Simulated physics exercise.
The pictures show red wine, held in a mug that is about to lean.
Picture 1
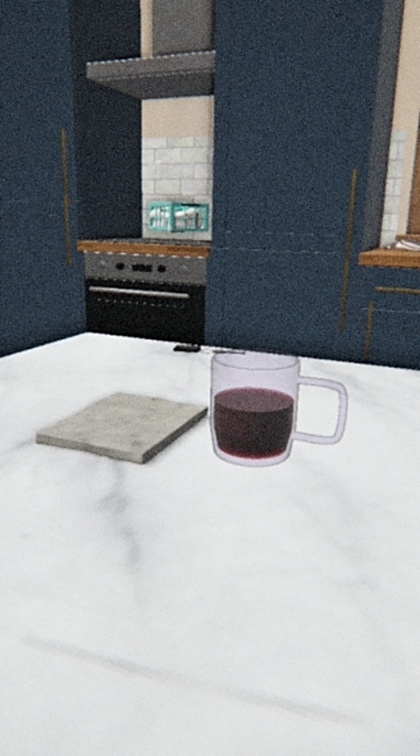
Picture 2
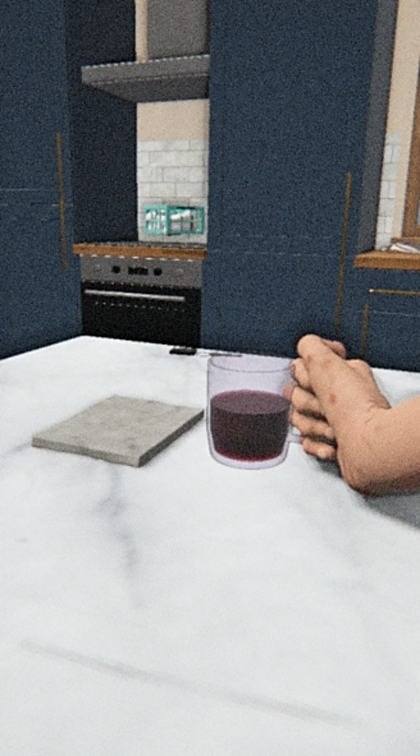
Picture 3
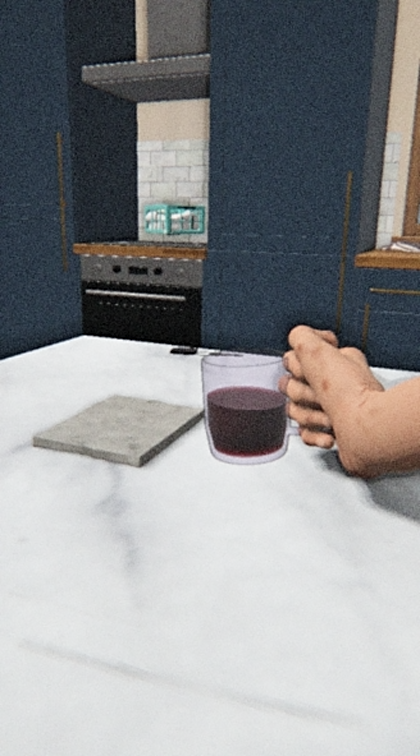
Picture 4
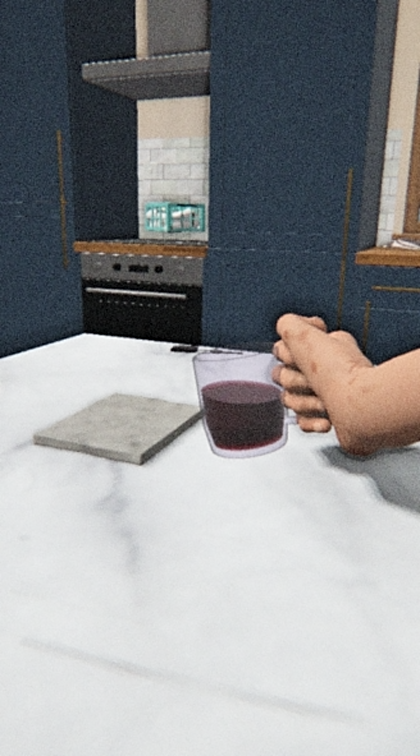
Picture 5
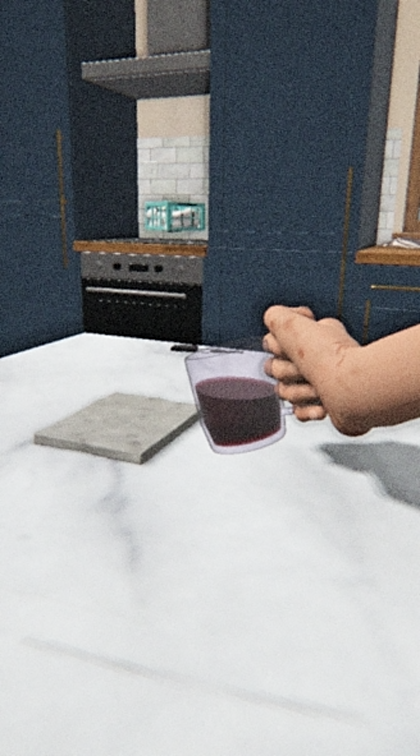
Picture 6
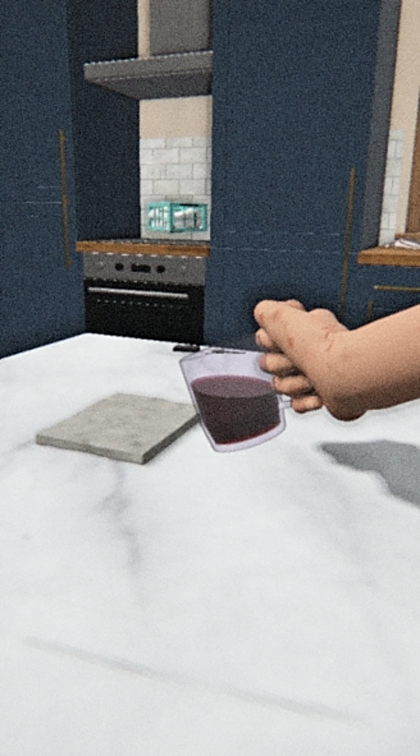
Glass mug of red wine standing on a marble counter, then a hand gripping its handle and tilting it left beside a grey slab.
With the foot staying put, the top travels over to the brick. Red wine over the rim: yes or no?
Yes.
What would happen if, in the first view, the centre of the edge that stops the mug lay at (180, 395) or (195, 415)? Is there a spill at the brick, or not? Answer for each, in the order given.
Taking each in turn, it stays put, then it stays put.
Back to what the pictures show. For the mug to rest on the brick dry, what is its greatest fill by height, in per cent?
Max fill: Approx. 30 in a hundred.
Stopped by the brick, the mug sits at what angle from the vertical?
65°.
A moment on, the mug leans by about 40°; all is still inside.
Further on, the mug leans by about 60°; a puddle lies under it; about two thirds of the red wine is inside.
When it is over, the mug leans by about 65°, against the brick; a puddle lies under it; about half of the red wine is inside.
